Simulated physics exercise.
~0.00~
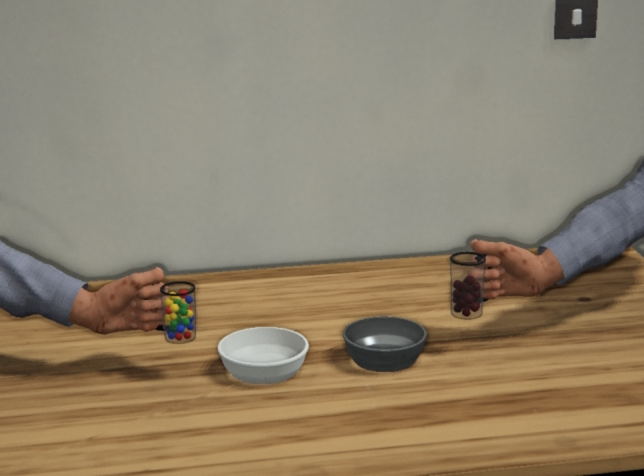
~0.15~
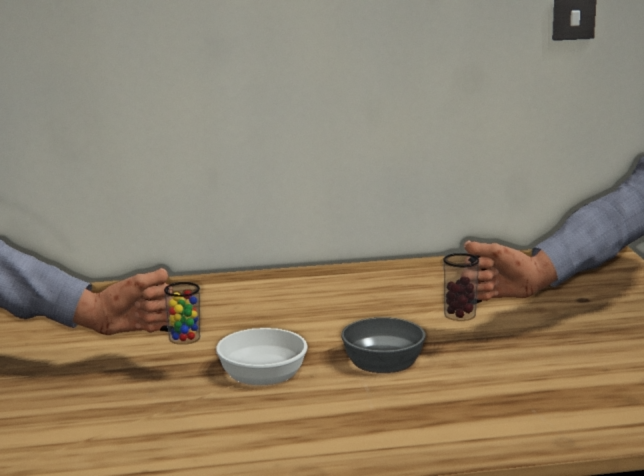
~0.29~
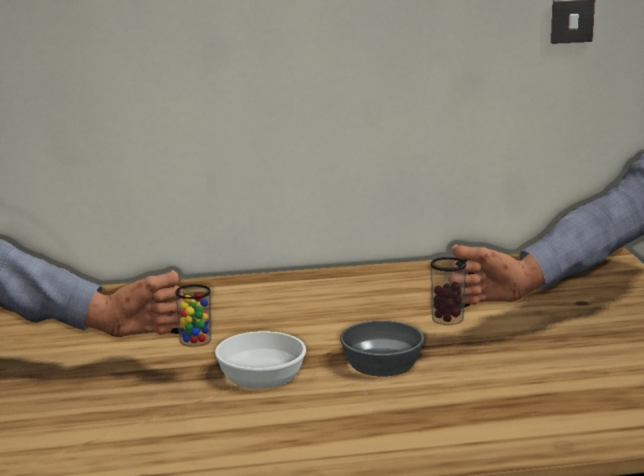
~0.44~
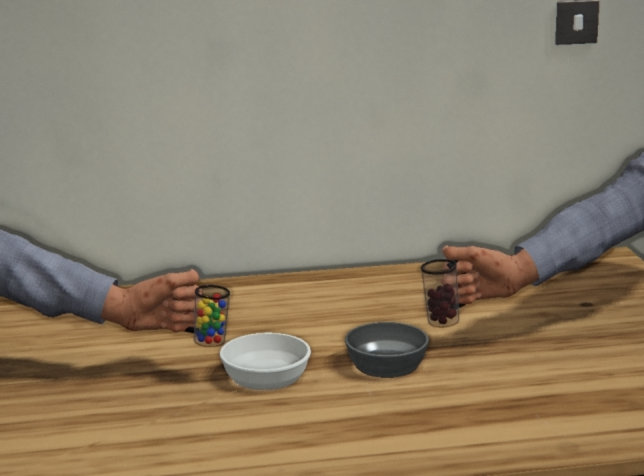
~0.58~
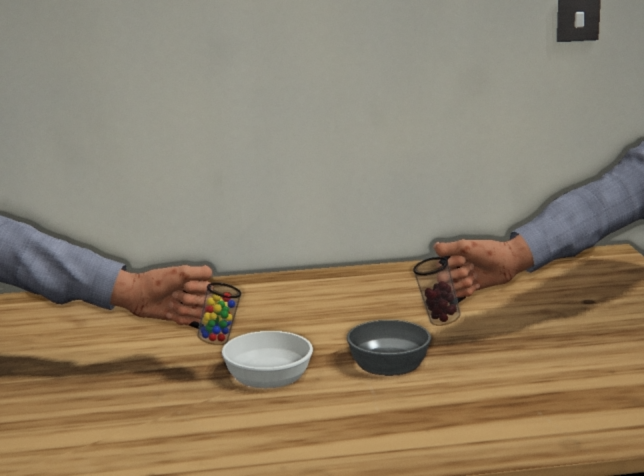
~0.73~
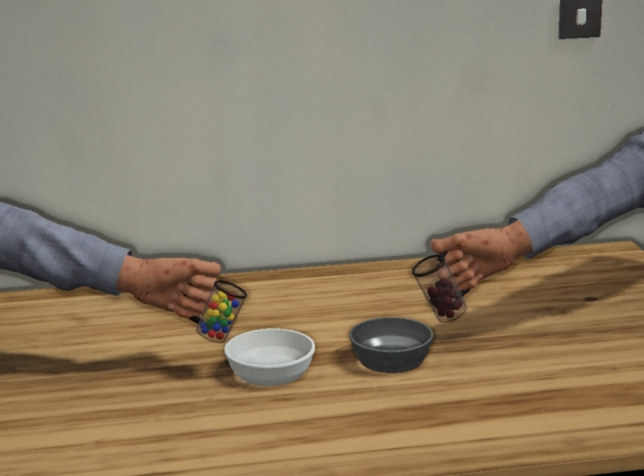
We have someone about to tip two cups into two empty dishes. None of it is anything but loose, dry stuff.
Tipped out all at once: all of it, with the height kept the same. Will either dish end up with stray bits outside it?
As for stray bits, left: None, right: None.
After 1.09 s, left, the whole lot still in the cup; right, the whole lot still in the cup.
After 1.54 s, left, the whole lot still in the cup; right, the whole lot still in the cup.
After 2.02 s, left, near half still in the cup, near half in the dish, a little in the air; right, all but a few still in the cup, a little in the dish.
In the end (3.1 s), left, the whole lot in the dish, none at all outside the dish; right, the whole lot in the dish, none at all outside the dish.
